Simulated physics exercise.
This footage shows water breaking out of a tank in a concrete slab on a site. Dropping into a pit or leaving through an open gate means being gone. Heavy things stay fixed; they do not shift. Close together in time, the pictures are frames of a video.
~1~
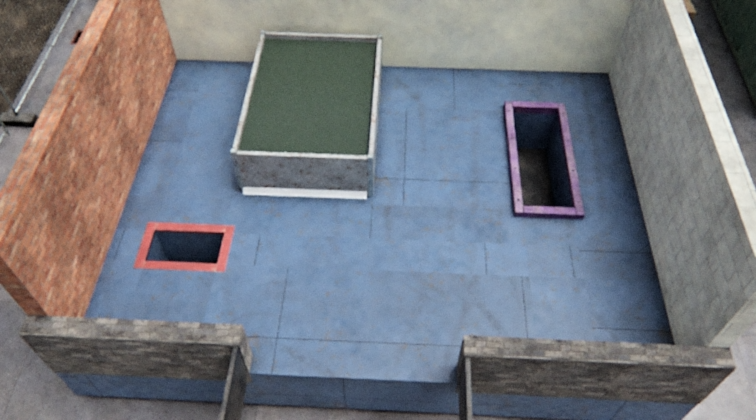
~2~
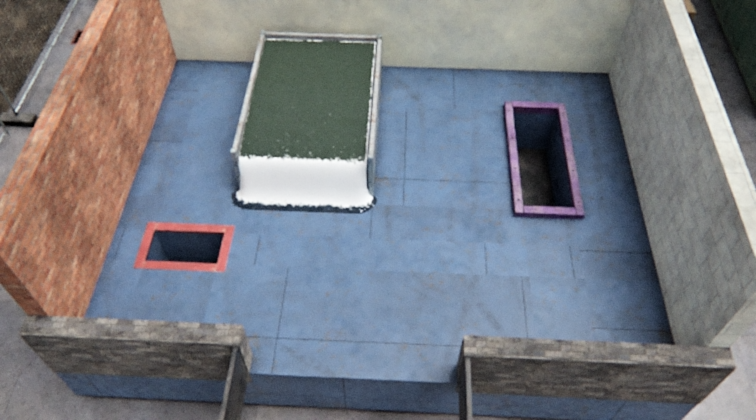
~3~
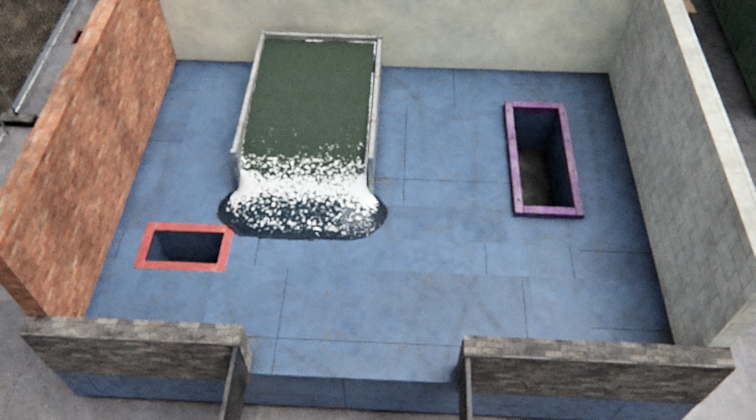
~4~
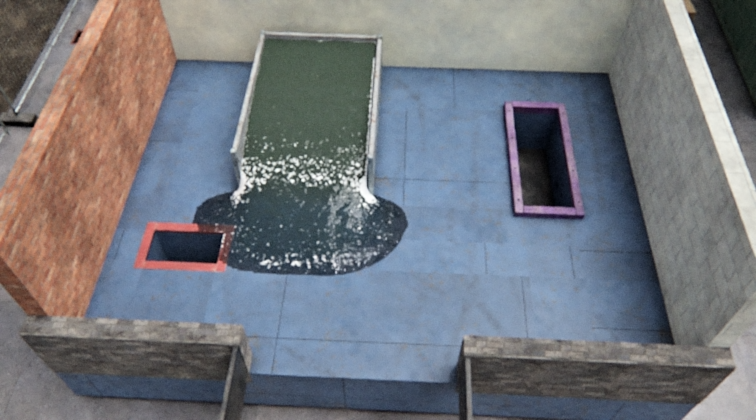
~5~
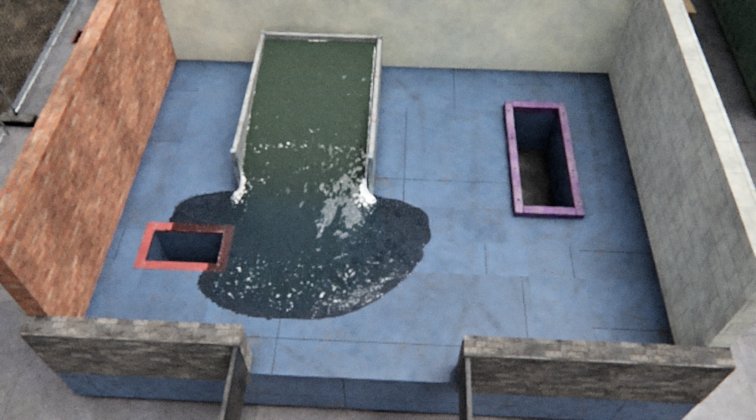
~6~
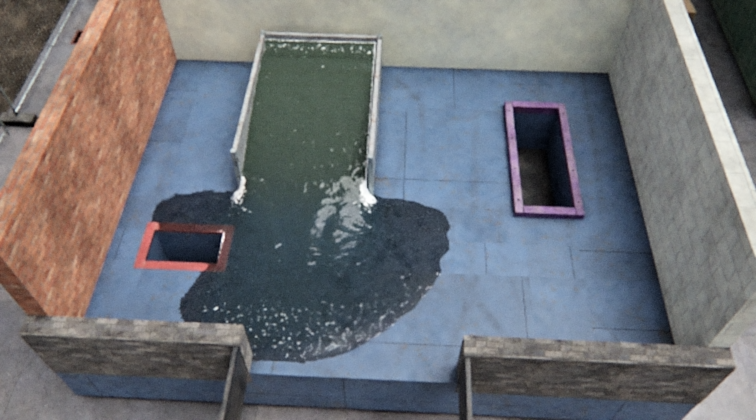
On a walled blue concrete slab, water pours from a tank and spreads around the red-rimmed pit.
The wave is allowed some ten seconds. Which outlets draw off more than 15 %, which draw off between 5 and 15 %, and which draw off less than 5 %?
The gate drains a share exceeding fifteen per cent. The purple pit drains a share short of five per cent. The red pit drains a share exceeding fifteen per cent.
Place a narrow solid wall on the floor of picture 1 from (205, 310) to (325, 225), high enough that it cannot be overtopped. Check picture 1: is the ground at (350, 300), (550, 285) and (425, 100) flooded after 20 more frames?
Point by point: First swamped, next swamped, last spared.
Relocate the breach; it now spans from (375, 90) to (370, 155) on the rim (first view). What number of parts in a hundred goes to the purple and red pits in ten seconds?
Purple about 30 %, red about 2 %.
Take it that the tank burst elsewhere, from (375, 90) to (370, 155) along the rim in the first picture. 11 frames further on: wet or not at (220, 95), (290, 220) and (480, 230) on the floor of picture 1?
Well, the first is missed by the spill, the next missed by the spill, the last hit by the spill.
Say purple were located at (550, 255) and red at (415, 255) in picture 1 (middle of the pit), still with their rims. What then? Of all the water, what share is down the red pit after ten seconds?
Red: About 10 %.
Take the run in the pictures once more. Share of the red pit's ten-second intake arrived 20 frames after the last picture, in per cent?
Near 50 in a hundred.
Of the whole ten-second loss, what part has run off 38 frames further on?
Estimate: 85 %.
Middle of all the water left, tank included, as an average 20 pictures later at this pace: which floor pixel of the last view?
My pick is pixel (291, 216).
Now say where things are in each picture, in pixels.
The first frame shows still water in the water tank at (313, 94).
In the second frame, the front is at (239, 201), out from the gap at (305, 178).
In the third frame, water pours out at (306, 181) and has run to (227, 218).
In the fourth frame, water pours out at (306, 182) and has run to (222, 255).
In the fifth frame, the front is at (244, 308), out from the gap at (306, 183).
In the sixth frame, the front is at a hidden place, out from the gap at (306, 183).
A moment on, water covers 30 % of the floor; the gate 6 %, the purple pit 0 %, the red pit 3 %.
Next, water covers 35 % of the floor; the gate 17 %, the purple pit 0 %, the red pit 6 %.
Then, water covers 50 % of the floor; the gate 33 %, the purple pit 0 %, the red pit 10 %.
Later, water covers 65 % of the floor; the gate 44 %, the purple pit 0 %, the red pit 16 %.
In the end, water covers 80 % of the floor; the gate 49 %, the purple pit 0 %, the red pit 20 %.
